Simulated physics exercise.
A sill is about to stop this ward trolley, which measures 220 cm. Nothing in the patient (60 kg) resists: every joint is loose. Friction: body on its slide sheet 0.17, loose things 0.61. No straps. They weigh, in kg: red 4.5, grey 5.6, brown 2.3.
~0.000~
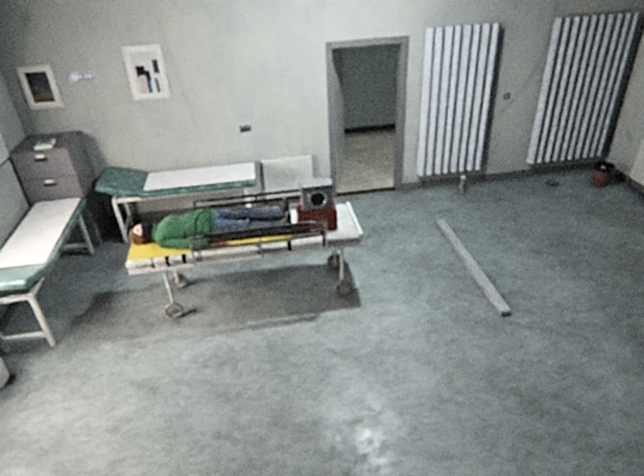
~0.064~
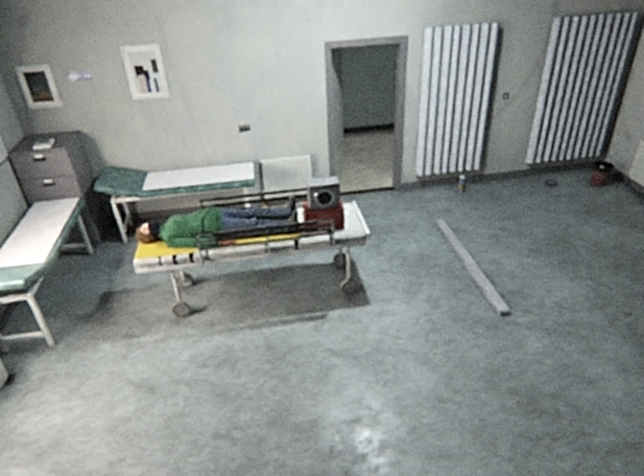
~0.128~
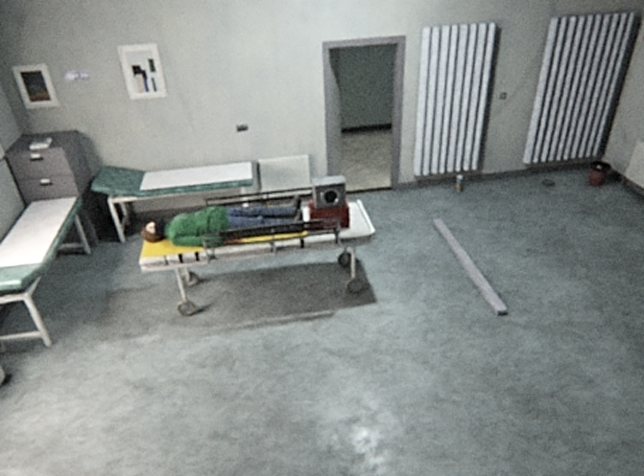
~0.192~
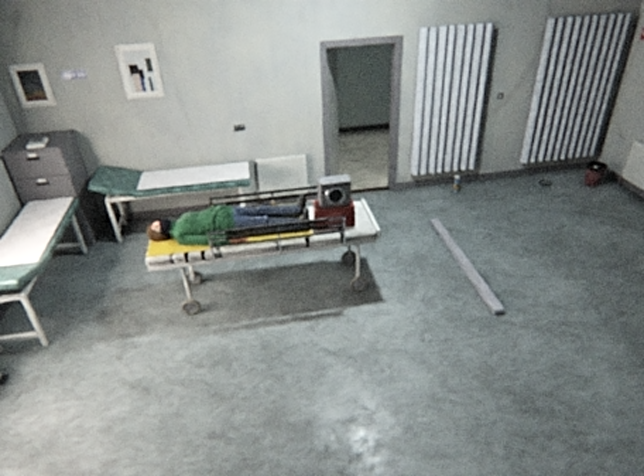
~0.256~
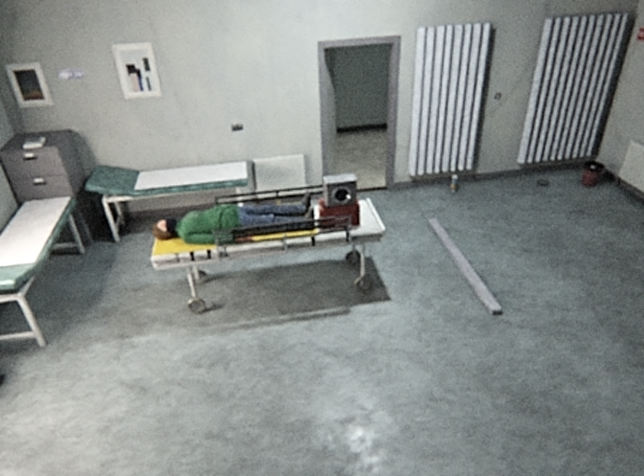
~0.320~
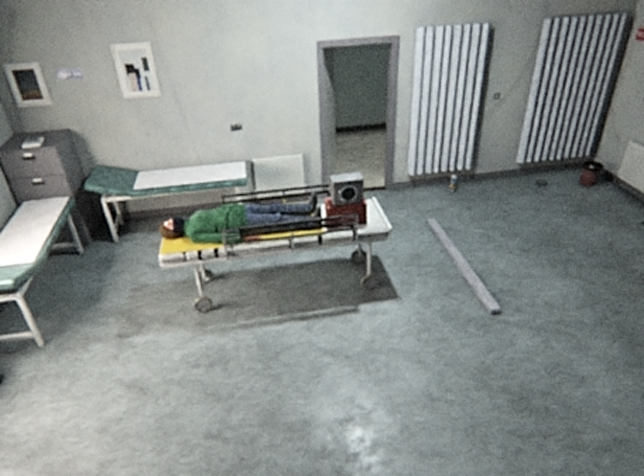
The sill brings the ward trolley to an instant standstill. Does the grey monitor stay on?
This time the grey monitor clings on.
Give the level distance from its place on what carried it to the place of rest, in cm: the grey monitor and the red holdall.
Grey monitor 25, red holdall 25.
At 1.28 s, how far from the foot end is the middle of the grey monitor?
About 30 cm short of it.
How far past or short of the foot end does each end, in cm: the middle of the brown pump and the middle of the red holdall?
Brown pump 20 short, red holdall 20 short.
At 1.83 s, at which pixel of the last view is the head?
Around (306, 214).
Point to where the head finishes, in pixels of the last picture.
At about (306, 214).
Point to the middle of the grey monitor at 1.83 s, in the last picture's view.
Near (465, 176).
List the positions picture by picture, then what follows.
In the first frame, grey monitor (316, 194), red holdall (317, 217); 0 cm covered, 135 to go.
In the second frame, grey monitor (323, 193), red holdall (323, 216); 8 cm covered, 127 to go.
In the third frame, grey monitor (329, 192), red holdall (329, 214); 15 cm covered, 120 to go.
In the fourth frame, grey monitor (334, 191), red holdall (334, 213); 23 cm covered, 112 to go.
In the fifth frame, grey monitor (340, 190), red holdall (339, 212); 31 cm covered, 104 to go.
In the sixth frame, grey monitor (347, 189), red holdall (346, 211); 38 cm covered, 97 to go. Speed about 1.2 m/s.
The jolt is at 1.13 s.
After 1.28 s the grey monitor is 28 cm short of the foot end, tilted 0°, near (454, 177) in the last picture's view.
After 1.53 s the grey monitor is 17 cm short of the foot end, tilted 0°, near (464, 176) in the last picture's view.
After 1.83 s the grey monitor is 16 cm short of the foot end, tilted 0°, near (465, 176) in the last picture's view; the red holdall 17 cm short of the foot end, tilted 0°.
At rest, 2.0 s, red holdall stays on; grey monitor stays on; brown pump stays on; left ankle stops short of the foot end.
